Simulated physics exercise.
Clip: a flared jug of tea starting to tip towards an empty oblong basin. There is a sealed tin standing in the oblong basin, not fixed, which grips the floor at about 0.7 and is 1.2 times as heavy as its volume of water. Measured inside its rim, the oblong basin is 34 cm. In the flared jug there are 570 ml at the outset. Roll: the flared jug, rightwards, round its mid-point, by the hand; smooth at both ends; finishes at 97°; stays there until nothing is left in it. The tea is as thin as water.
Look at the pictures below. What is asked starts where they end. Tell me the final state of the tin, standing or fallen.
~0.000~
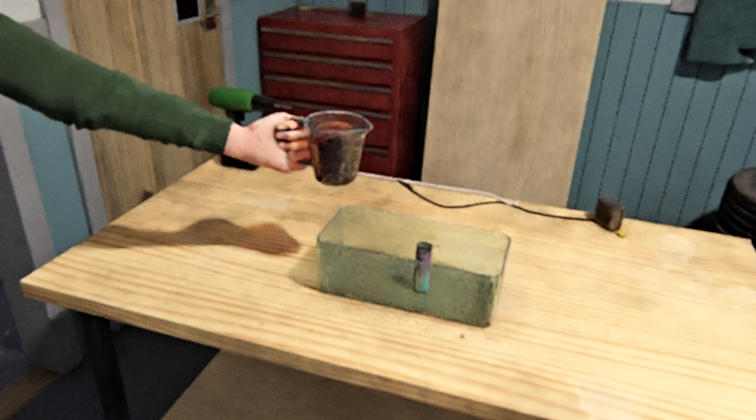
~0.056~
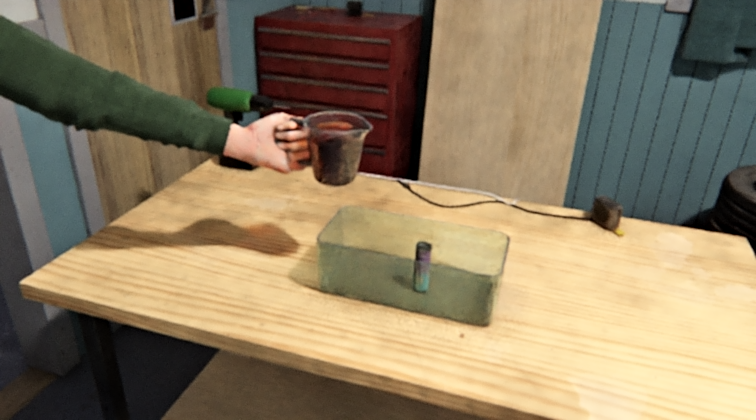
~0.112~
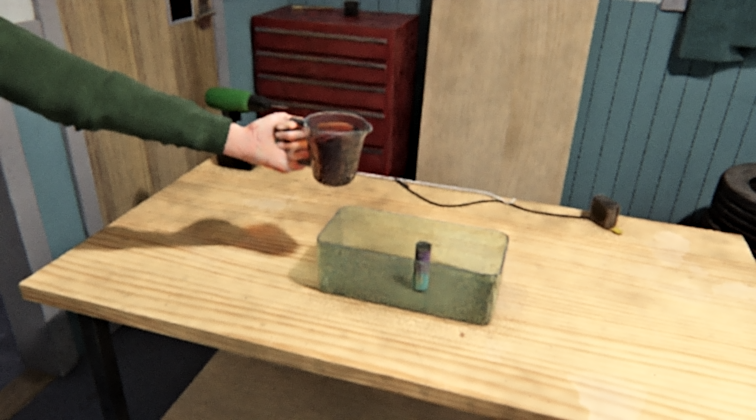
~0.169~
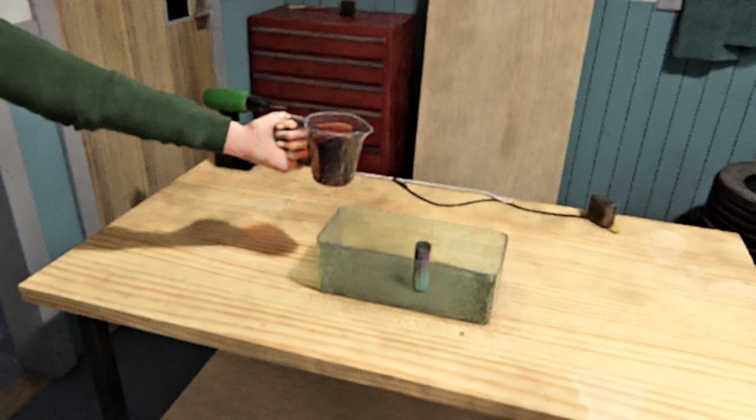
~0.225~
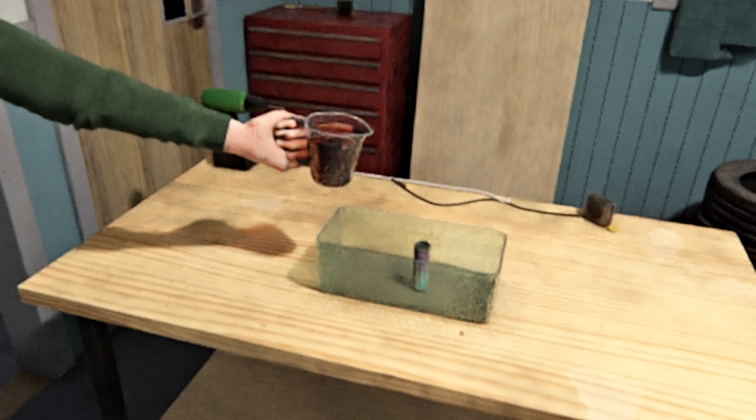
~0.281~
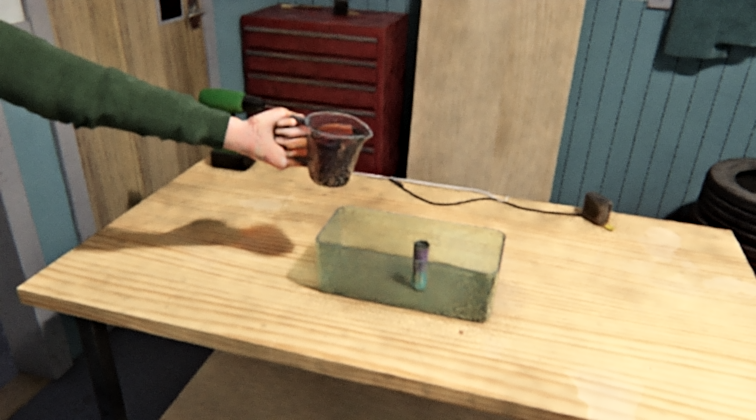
The tin ends standing.
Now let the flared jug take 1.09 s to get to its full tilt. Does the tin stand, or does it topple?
Result: Tin upright.
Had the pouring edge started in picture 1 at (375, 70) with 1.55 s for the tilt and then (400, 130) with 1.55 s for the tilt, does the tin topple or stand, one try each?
Trial 1 - tin tips; trial 2 - tin stays standing.
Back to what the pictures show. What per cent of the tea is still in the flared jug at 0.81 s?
Roughly 80 percent.
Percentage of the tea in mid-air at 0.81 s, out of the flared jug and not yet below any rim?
14 %.
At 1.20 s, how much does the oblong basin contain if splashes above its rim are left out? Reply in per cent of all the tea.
It works out near 52 per cent.
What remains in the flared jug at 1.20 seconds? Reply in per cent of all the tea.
28 per cent or so.
After 0.81 s the tilt is 52° and 81 per cent is still to pour; the tin stands where it began.
After 1.20 s the tilt is 85° and 29 per cent is still to pour; the tin stands 1 cm from where it began.
After 1.61 s the tilt is 97° and 1 per cent is still to pour; the tin stands 1 cm from where it began.
After 2.05 s the tilt is 97° and 0 per cent is still to pour; the tin stands 1 cm from where it began.
In the end the tin stands 1 cm from where it began.
